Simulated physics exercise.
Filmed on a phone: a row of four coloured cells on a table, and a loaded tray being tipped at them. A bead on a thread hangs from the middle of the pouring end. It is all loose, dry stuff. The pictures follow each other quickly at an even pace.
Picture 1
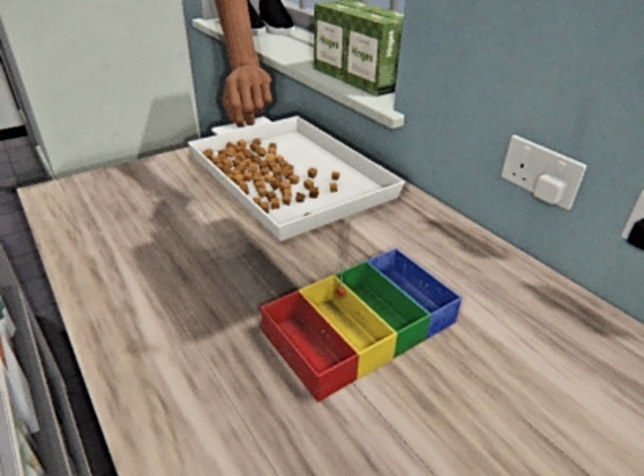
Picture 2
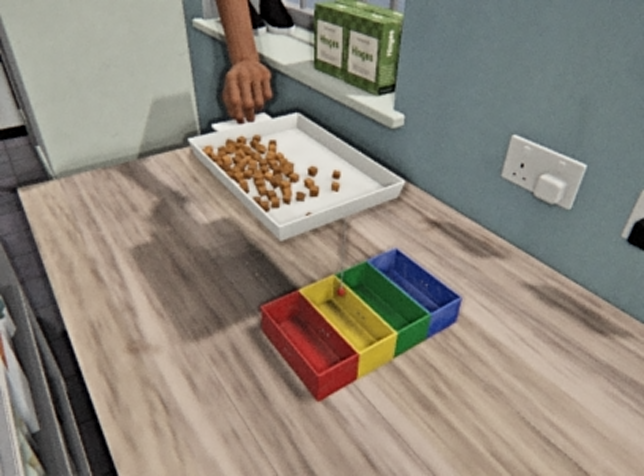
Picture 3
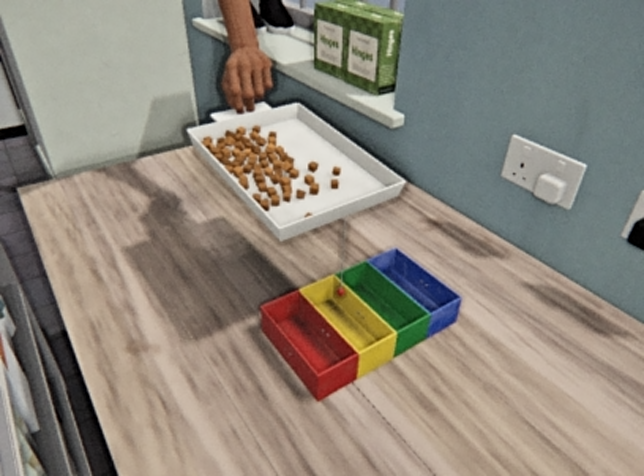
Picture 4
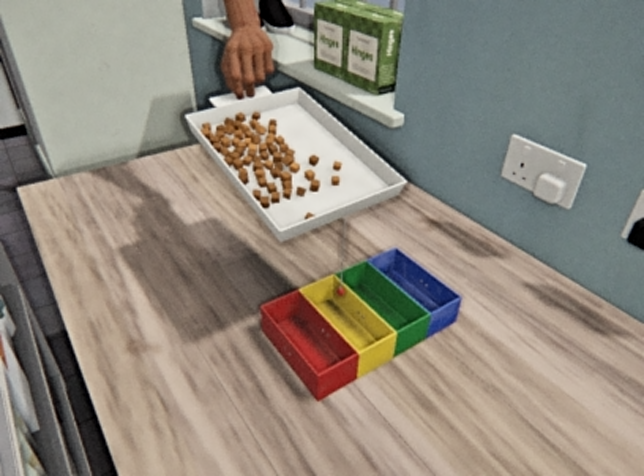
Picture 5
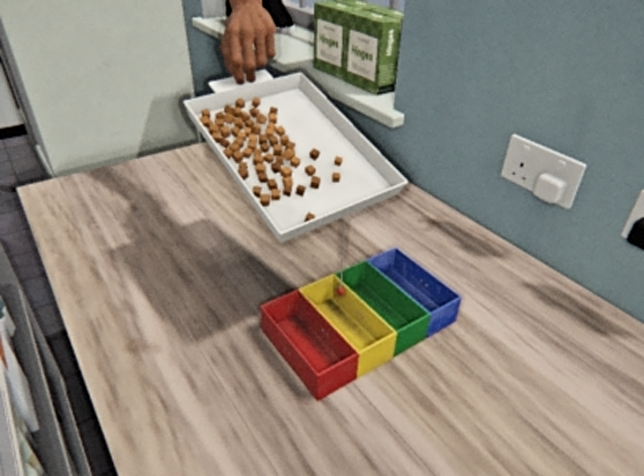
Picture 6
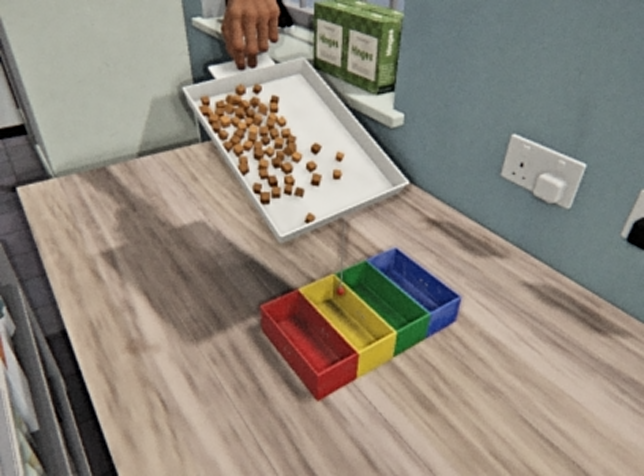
A hand gradually raises the back of a white tray of brown cubes near four coloured cells.
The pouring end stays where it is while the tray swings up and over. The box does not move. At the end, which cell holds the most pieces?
The red one ends fullest.
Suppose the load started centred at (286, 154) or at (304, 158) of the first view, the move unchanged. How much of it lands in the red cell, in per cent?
About 40 and 30 per cent.
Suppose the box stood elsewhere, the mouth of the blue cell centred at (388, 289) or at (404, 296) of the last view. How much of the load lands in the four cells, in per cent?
Roughly 90 per cent, and 100 per cent.
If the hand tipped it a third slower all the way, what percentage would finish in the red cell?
Near 50 %.
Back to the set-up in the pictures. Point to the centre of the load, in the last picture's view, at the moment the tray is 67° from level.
Close to (308, 204).
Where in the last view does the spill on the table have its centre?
Around (297, 451).
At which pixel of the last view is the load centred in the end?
Roughly at (326, 368).
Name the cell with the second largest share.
It is that yellow cell.
Soon, tray tipped steeply; nearly all on the tray; a stray few falling or outside the box.
A while on, tray tipped past a quarter turn; about two thirds on the tray; a small part in the red cell; a stray few in the yellow cell; about a quarter falling or outside the box.
Towards the end, tray tipped past a quarter turn; about half in the red cell; about a quarter in the yellow cell; a small part in the green cell; about a quarter falling or outside the box.
Finally, tray tipped past a quarter turn; about half in the red cell; about a quarter in the yellow cell; a small part in the green cell; none in the blue cell; about a quarter outside the box.
